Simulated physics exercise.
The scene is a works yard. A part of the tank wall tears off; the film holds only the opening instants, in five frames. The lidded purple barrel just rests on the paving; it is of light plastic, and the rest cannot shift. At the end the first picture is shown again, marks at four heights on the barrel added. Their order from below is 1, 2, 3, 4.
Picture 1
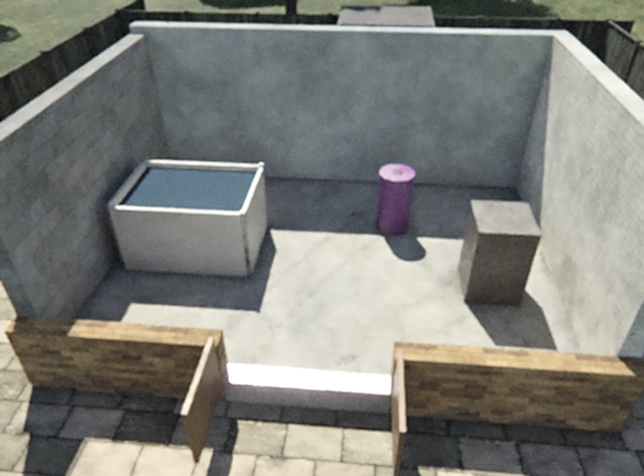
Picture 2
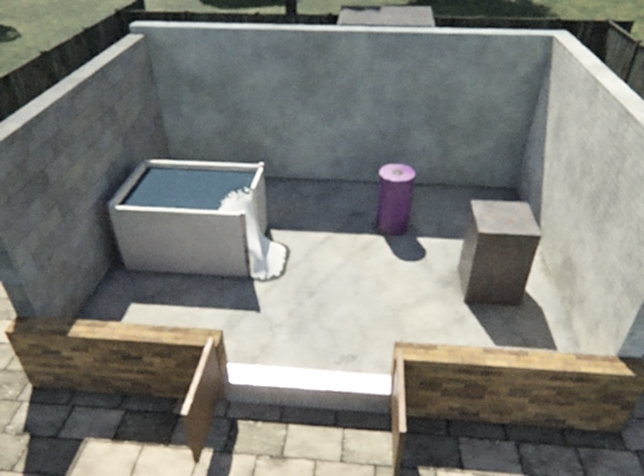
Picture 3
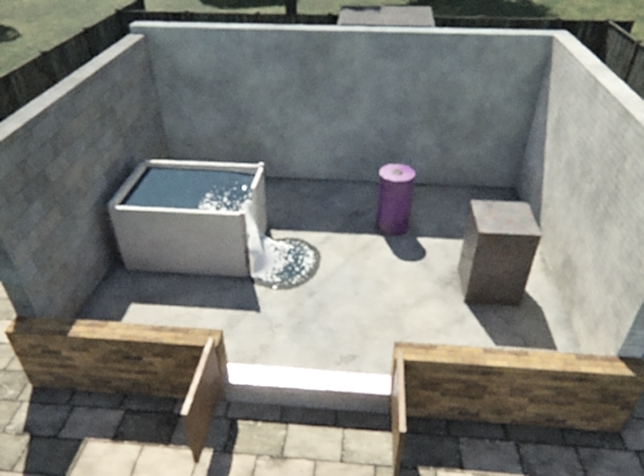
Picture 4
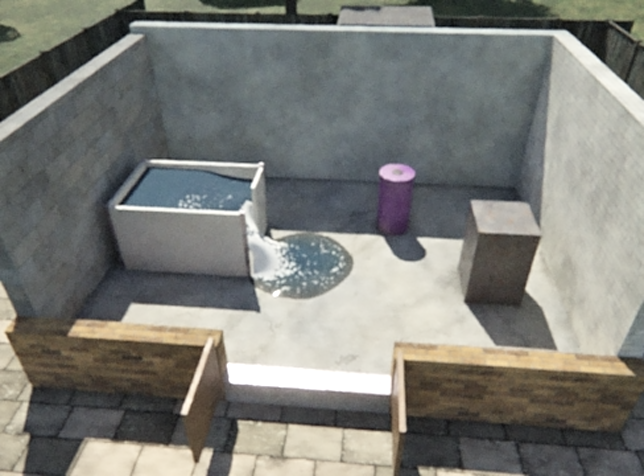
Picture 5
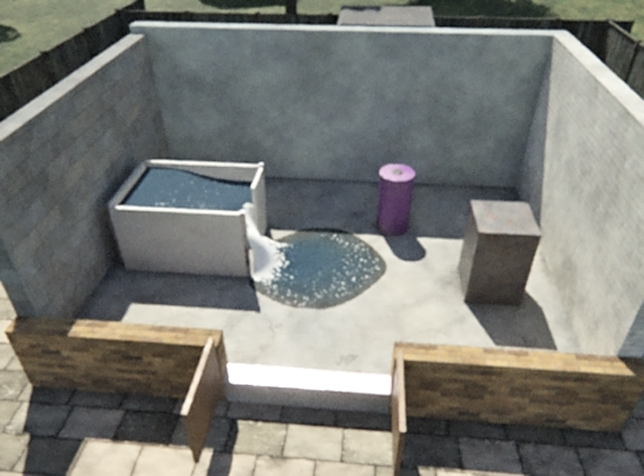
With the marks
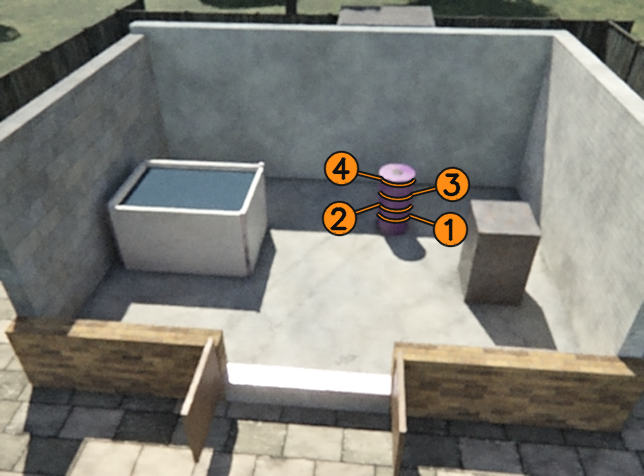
The footage shows a walled yard with a water-filled tank, a purple barrel and a grey block. Water pours from the tank's right side onto the ground, forming a puddle that spreads rightward across the floor.
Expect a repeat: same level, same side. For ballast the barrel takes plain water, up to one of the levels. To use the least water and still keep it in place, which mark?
Use line 1.
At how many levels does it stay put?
All four.
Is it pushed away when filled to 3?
No.
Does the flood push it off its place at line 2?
No.
In orange, 1 at (394, 221); 2 at (395, 211); 3 at (396, 199); 4 at (397, 185); from the bottom up 1, 2, 3, 4.
Choosing 1, it does not move.
Choosing 2, it does not move.
Choosing 3, it does not move.
Choosing 4, it does not move.
